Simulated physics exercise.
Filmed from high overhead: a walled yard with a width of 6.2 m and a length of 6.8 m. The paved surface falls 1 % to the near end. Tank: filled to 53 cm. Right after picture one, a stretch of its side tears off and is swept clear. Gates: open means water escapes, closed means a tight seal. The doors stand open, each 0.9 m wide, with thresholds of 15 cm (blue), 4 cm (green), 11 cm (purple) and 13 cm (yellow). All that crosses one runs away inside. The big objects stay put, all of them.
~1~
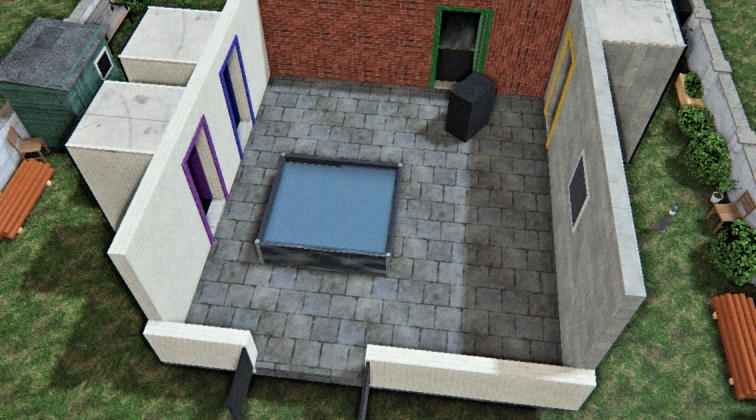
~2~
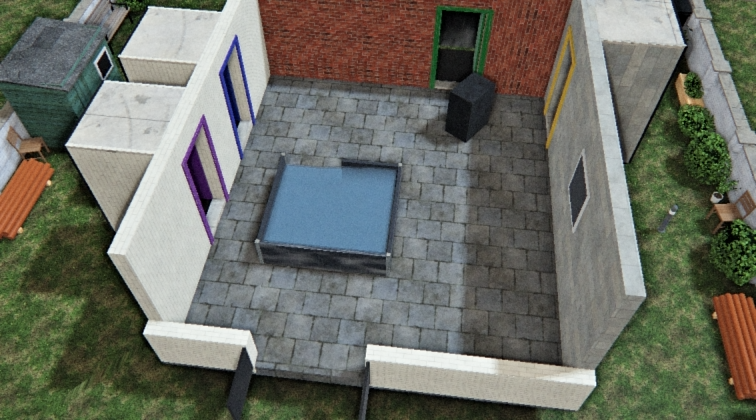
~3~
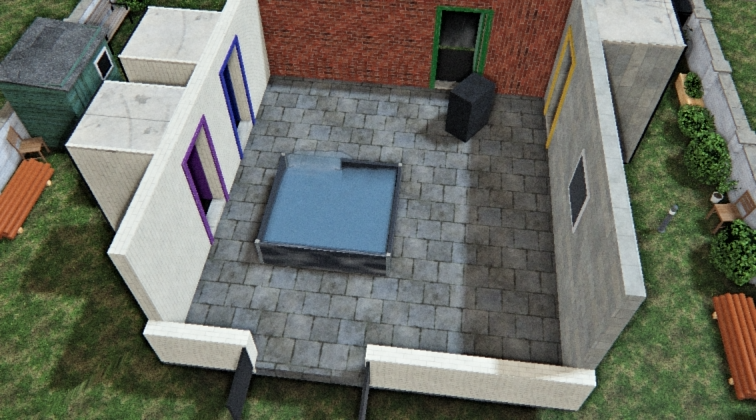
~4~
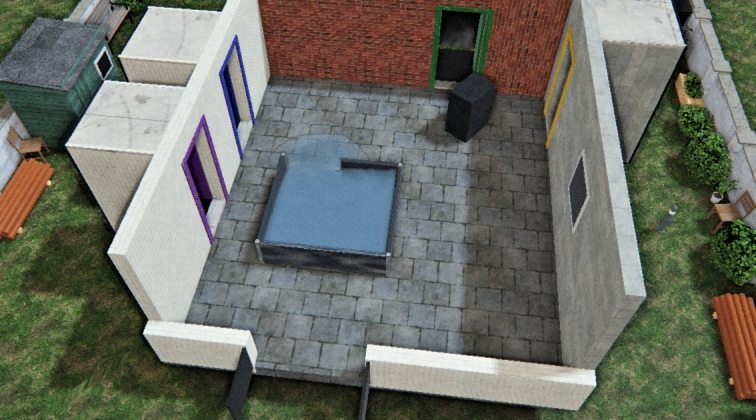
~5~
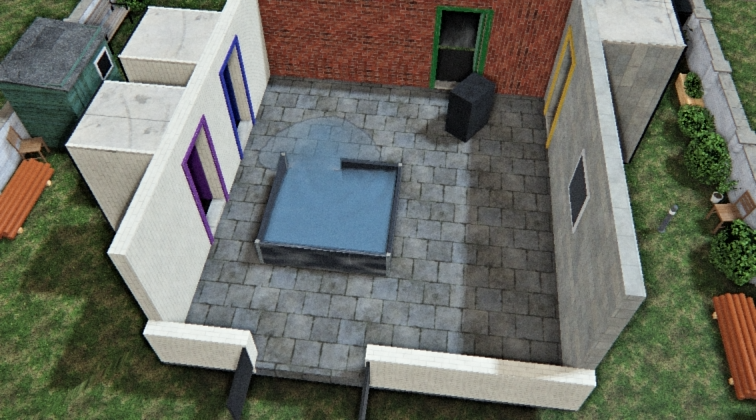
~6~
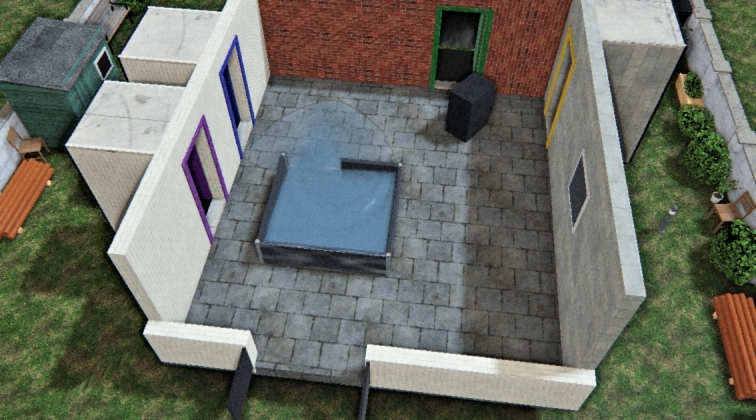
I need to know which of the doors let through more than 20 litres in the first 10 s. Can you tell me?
Sure: The blue door does not; the green door does; the purple door does not; the yellow door does not.
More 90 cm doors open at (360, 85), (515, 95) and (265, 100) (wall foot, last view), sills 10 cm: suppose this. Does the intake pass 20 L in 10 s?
First doorway gets there, second falls short, third gets there.
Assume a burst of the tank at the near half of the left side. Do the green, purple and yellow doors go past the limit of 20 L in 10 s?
In that case, green door: Less than that, purple door: More than that, yellow door: Less than that.
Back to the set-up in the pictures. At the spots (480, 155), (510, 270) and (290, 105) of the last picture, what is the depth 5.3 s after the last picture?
Spot one 3 cm, spot two 0 cm, spot three 13 cm.
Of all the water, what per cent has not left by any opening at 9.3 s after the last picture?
Roughly 96 per cent is still there.
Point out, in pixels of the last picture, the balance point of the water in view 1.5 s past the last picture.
Around (325, 176).
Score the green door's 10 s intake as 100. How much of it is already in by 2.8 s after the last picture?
Around 5 percent.
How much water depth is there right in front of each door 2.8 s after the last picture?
Door by door in cm, blue shows 11, green shows 6, purple shows 1, yellow shows 0.
Then, 0.7 s after the last picture water covers 20 % of the floor and is deepest (28 cm) near (310, 170); blue door 9 cm at the sill, 0 L in, green door not reached, purple door not reached, yellow door not reached.
Then, 1.5 s after the last picture water covers 25 % of the floor and is deepest (36 cm) near (278, 77); blue door 12 cm at the sill, 1 L in, green door 3 cm at the sill, 0 L in, purple door not reached, yellow door not reached.
Then, 2.8 s after the last picture water covers 30 % of the floor and is deepest (22 cm) near (298, 118); blue door 11 cm at the sill, 2 L in, green door 6 cm at the sill, 2 L in, purple door 1 cm at the sill, 0 L in, yellow door not reached.
Then, 5.3 s after the last picture water covers 60 % of the floor and is deepest (16 cm) near (448, 125); blue door 11 cm at the sill, 3 L in, green door 11 cm at the sill, 26 L in, purple door 3 cm at the sill, 0 L in, yellow door 11 cm at the sill, 0 L in.
Then, 9.3 s after the last picture water covers 95 % of the floor and is deepest (12 cm) near (545, 385); blue door 7 cm at the sill, 3 L in, green door 8 cm at the sill, 87 L in, purple door 2 cm at the sill, 0 L in, yellow door 8 cm at the sill, 1 L in.
